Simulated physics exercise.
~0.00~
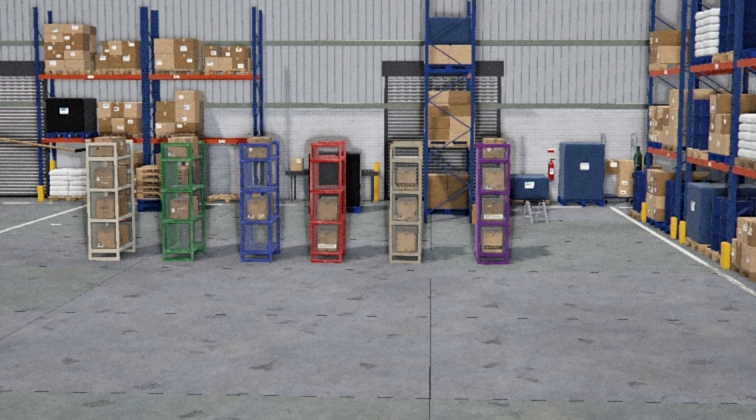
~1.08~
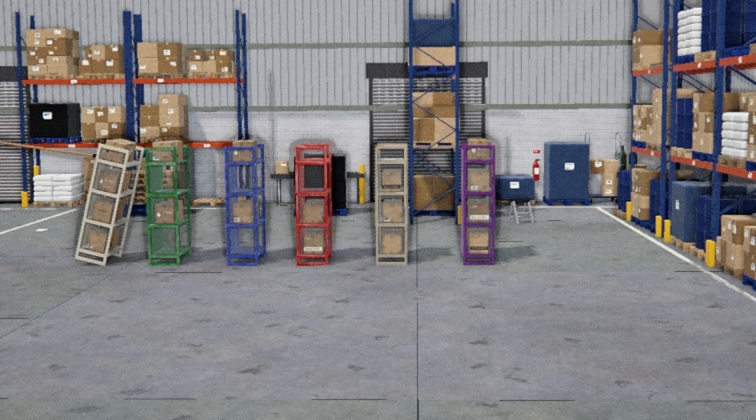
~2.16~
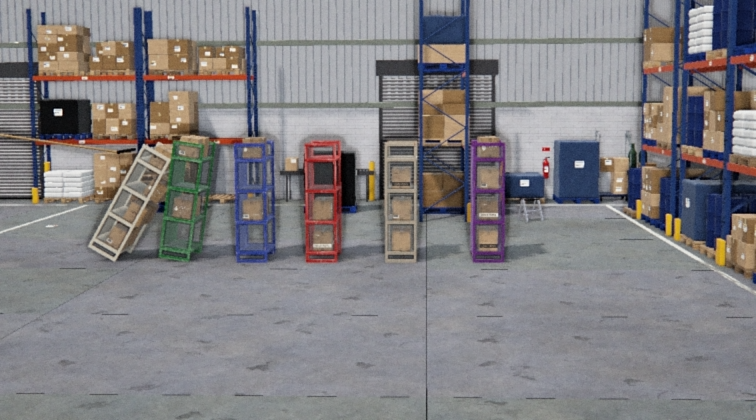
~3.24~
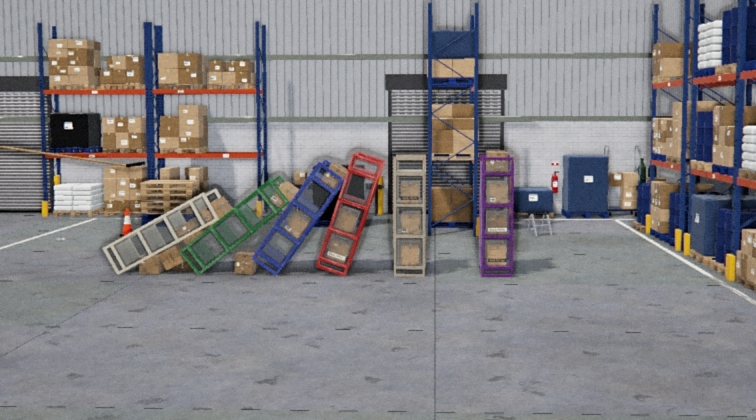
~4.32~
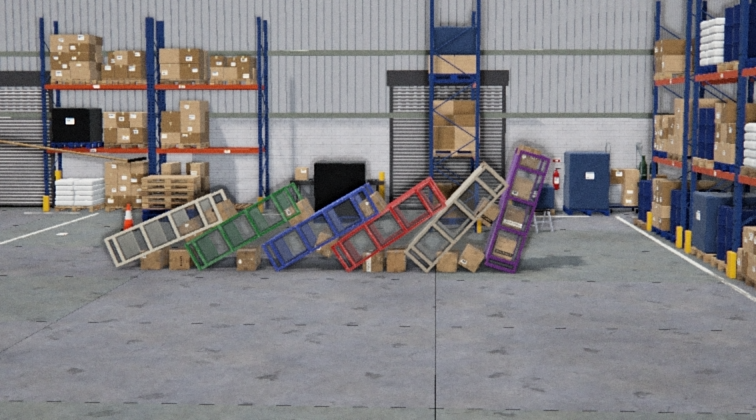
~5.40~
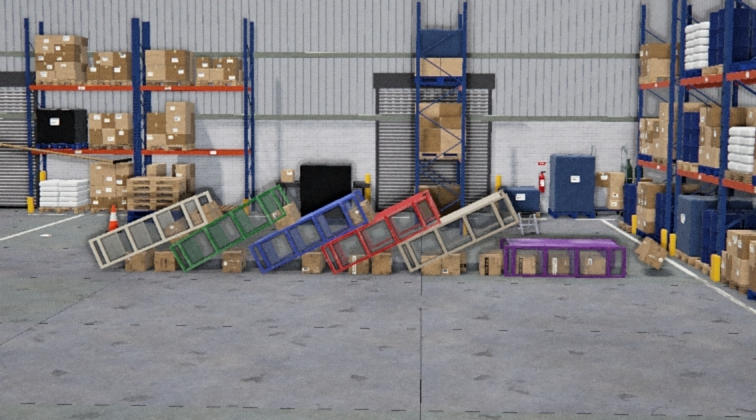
Six open shelf units topple rightward one after another, spilling cartons, and none stays standing.
